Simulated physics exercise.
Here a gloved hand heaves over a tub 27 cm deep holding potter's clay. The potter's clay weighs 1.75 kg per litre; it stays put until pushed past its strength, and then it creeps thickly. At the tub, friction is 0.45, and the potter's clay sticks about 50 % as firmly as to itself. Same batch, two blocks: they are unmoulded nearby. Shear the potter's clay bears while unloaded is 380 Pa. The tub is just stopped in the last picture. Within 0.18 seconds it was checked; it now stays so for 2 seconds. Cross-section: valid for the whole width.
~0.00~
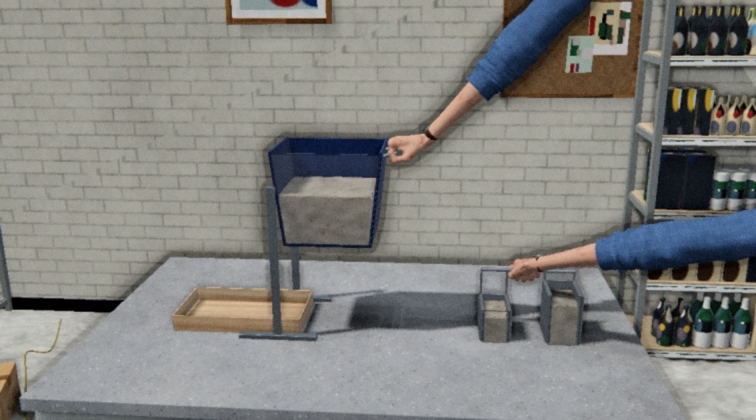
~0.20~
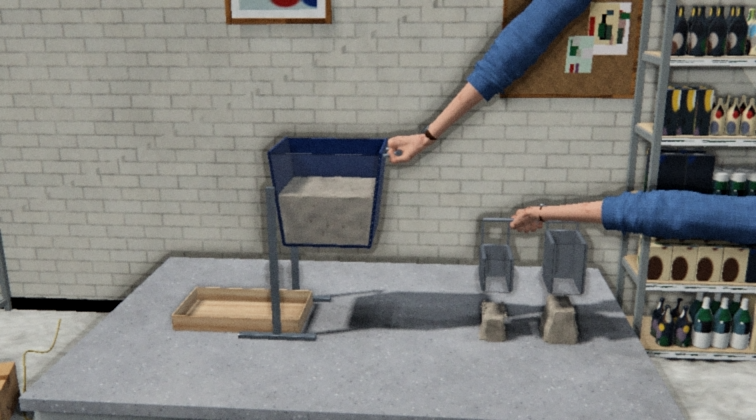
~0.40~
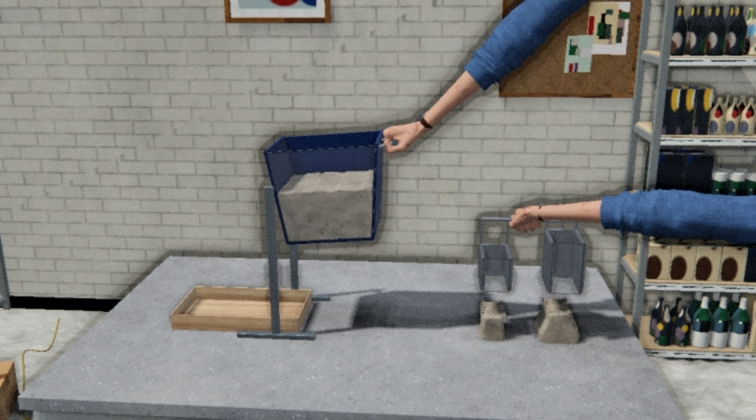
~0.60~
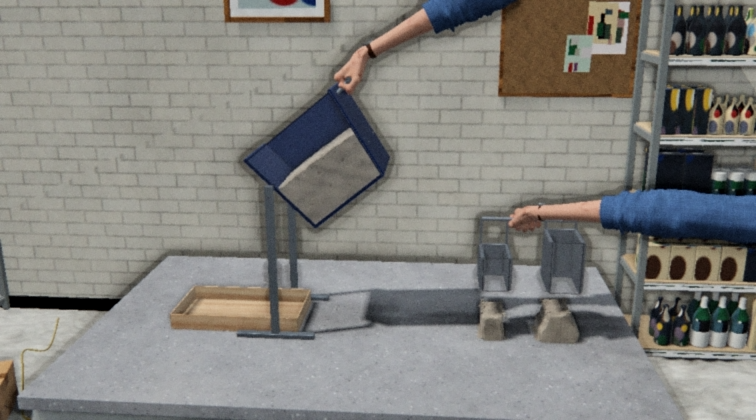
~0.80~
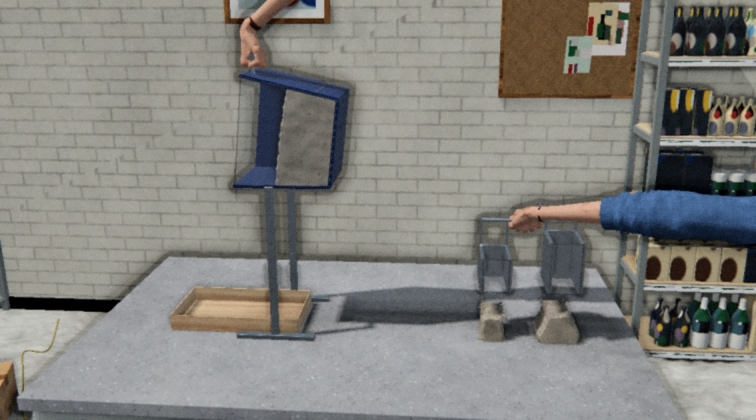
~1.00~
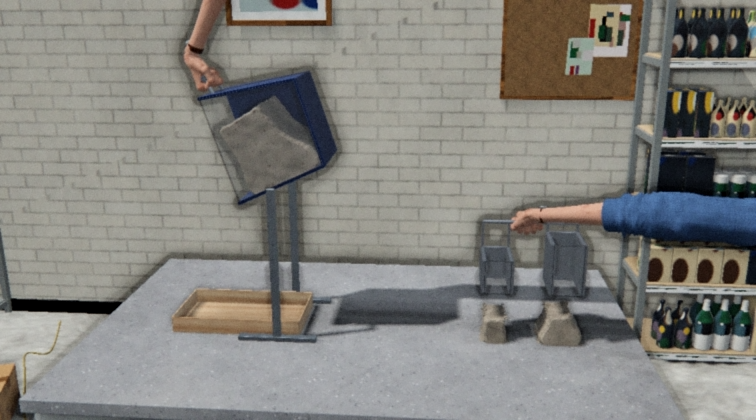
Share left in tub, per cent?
Near 0 %.
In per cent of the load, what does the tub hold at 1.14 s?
Roughly 45 per cent.
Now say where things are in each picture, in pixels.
In the first picture, handle-side rim at (379, 154), tilt 0 degrees; highest point of the potter's clay at (295, 195); test blocks 8.4 cm, 13 cm high (left to right).
In the second picture, handle-side rim at (378, 154), tilt 0 degrees; highest point of the potter's clay at (295, 195); test blocks 8.3 cm, 11 cm high (left to right).
In the third picture, handle-side rim at (374, 145), tilt 5 degrees; highest point of the potter's clay at (368, 189); test blocks 8.3 cm, 9.9 cm high (left to right).
In the fourth picture, handle-side rim at (328, 92), tilt 39 degrees; highest point of the potter's clay at (350, 135); test blocks 8.3 cm, 9.8 cm high (left to right).
In the fifth picture, handle-side rim at (240, 78), tilt 83 degrees; highest point of the potter's clay at (291, 92); test blocks 8.3 cm, 9.7 cm high (left to right).
In the sixth picture, handle-side rim at (199, 101), tilt 108 degrees; highest point of the potter's clay at (254, 108); test blocks 8.3 cm, 9.7 cm high (left to right).
By 1.14 s, the tub is at 108 degrees and holds 47 %.
By 1.31 s, the tub is at 108 degrees and holds 27 %.
By 1.48 s, the tub is at 108 degrees and holds 18 %.
By 1.65 s, the tub is at 108 degrees and holds 11 %.
By 3.00 s, at the end, the tub is at 108 degrees and holds 0 %.
